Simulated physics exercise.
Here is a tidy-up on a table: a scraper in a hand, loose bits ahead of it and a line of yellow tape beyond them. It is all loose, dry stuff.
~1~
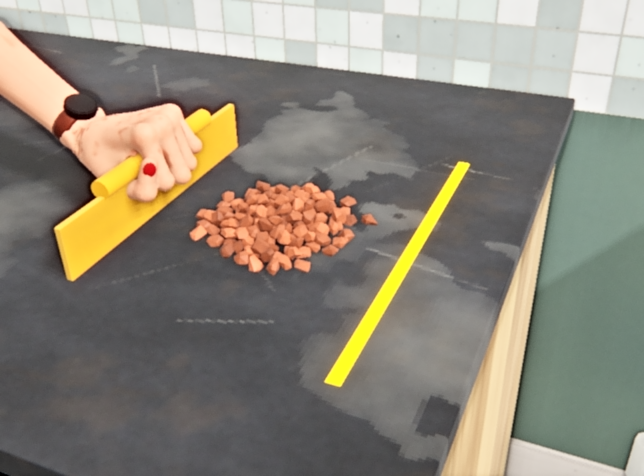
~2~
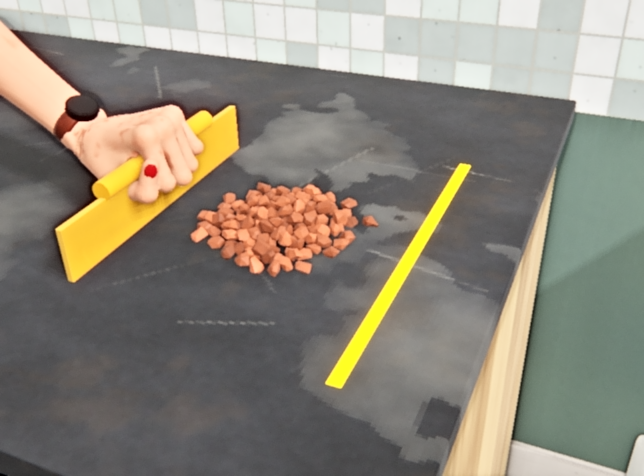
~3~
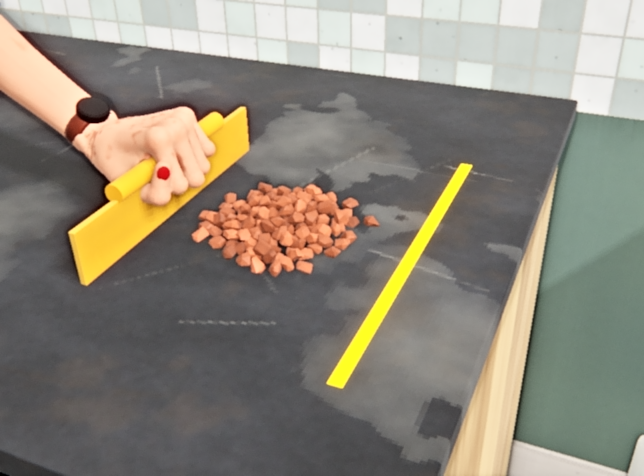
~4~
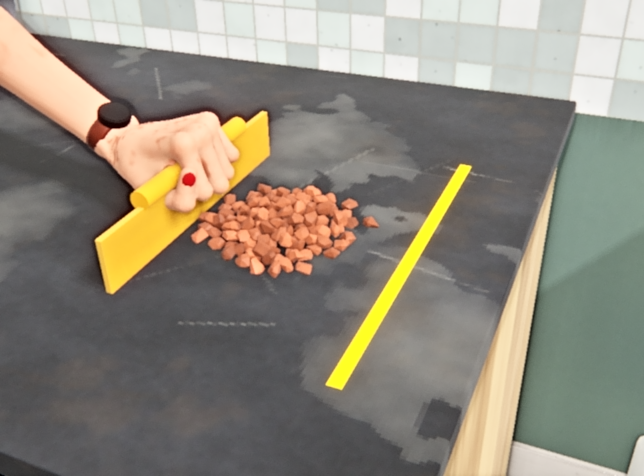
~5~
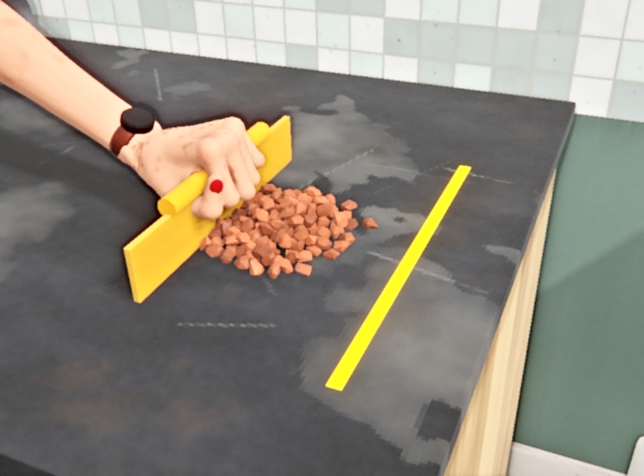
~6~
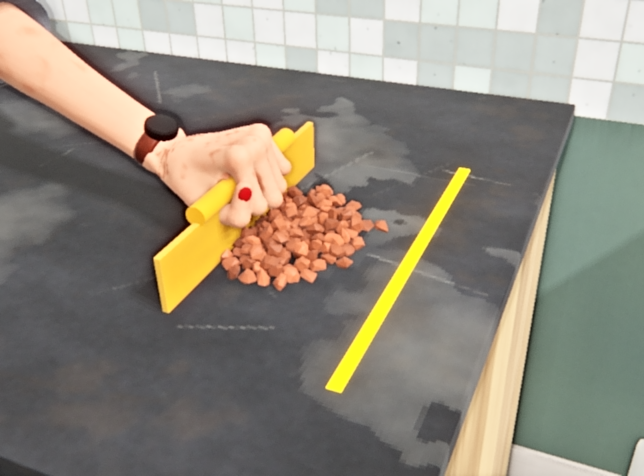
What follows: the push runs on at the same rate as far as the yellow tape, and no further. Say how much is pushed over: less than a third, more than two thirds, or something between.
The floor gets less than a third.
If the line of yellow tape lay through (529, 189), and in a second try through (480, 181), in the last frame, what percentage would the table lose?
The first gives 100 %, the second 40 %.
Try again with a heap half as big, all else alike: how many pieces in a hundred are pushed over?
It comes to 0 per cent or so.
Shortly afterwards, scraper still moving, near (334, 196); heap all on the table, its front near (442, 260).
Next, scraper stopped at the yellow tape; heap only a few over the edge.
Some moments later, scraper stopped at the yellow tape; heap a little over the edge.
In the end, scraper stopped at the yellow tape; heap a little over the edge.
